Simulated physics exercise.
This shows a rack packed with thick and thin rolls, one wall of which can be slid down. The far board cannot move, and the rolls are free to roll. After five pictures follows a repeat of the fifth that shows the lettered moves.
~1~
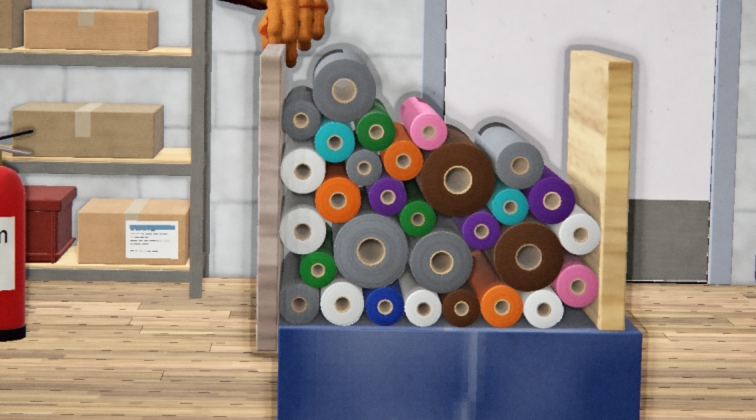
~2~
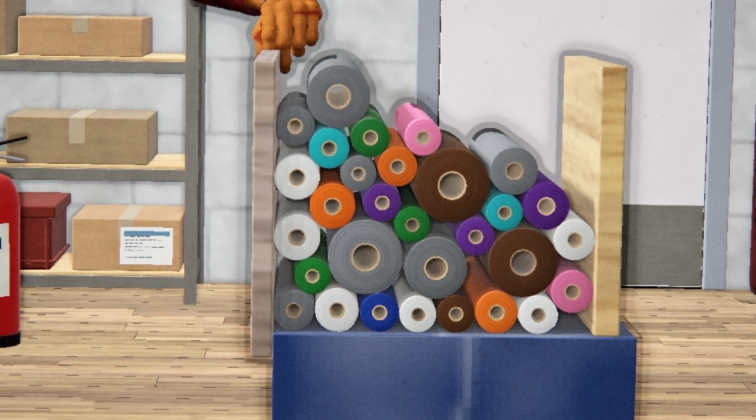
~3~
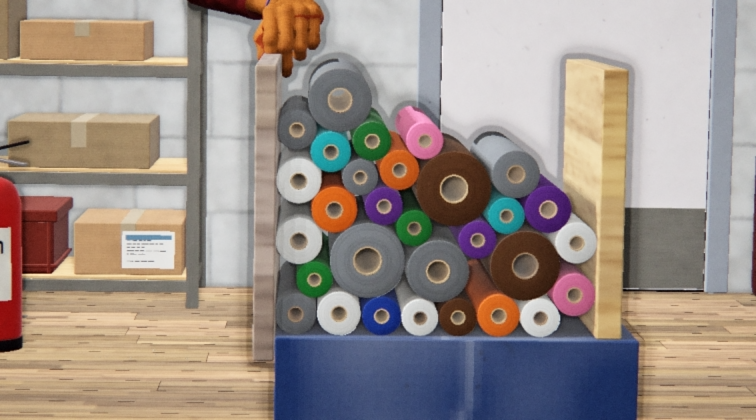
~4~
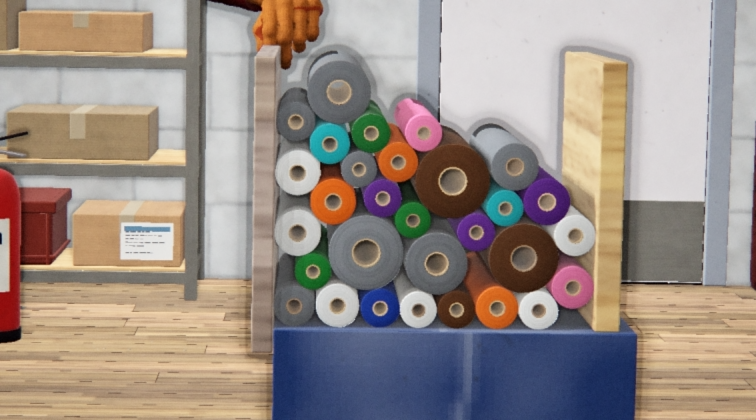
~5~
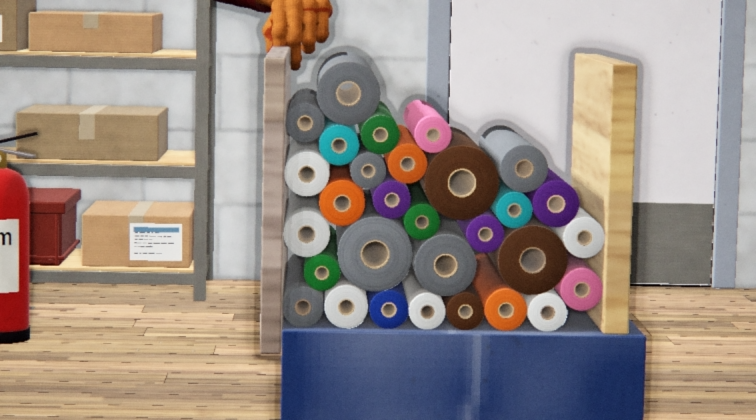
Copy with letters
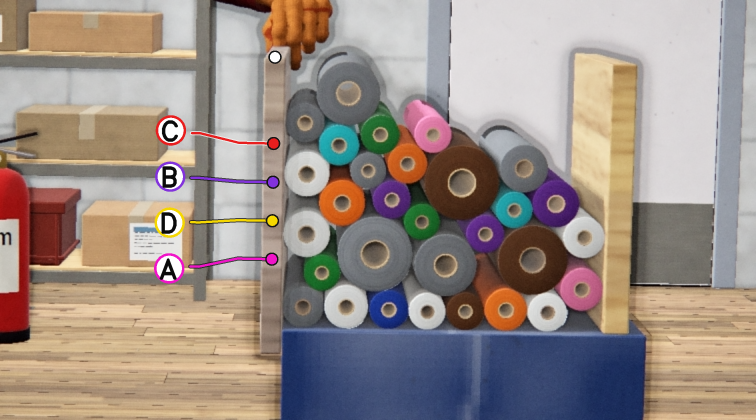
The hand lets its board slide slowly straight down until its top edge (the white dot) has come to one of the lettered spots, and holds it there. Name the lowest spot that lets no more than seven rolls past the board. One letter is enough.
A is the limit.
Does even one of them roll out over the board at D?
Yes, at D.
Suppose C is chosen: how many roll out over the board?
At C the number is none.
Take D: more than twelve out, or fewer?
Fewer than twelve.
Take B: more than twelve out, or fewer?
It loses fewer than twelve.
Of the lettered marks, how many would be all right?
The number is four.
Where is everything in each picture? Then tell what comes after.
In the first picture, a green roll (418, 219); a grey roll (364, 168); a grey roll (520, 166).
In the second picture, a grey roll (514, 171); side board (267, 190).
In the third picture, a grey roll (295, 314); an orange roll (499, 316).
In the fourth picture, a white roll (297, 233); a green roll (413, 220).
In the fifth picture, a grey roll (368, 171); a grey roll (524, 169); side board (277, 187).
On the marked copy, A at (272, 259); B at (273, 182); C at (273, 144); D at (272, 221); the white dot at (275, 57).
Taking A. A third of the way, top of the board (285, 145).
Two thirds of the way, top of the board (283, 243).
When it is over, top of the board (283, 258), about four out over the board.
As for the rest, B two out over the board; C none out over the board; D about four out over the board.
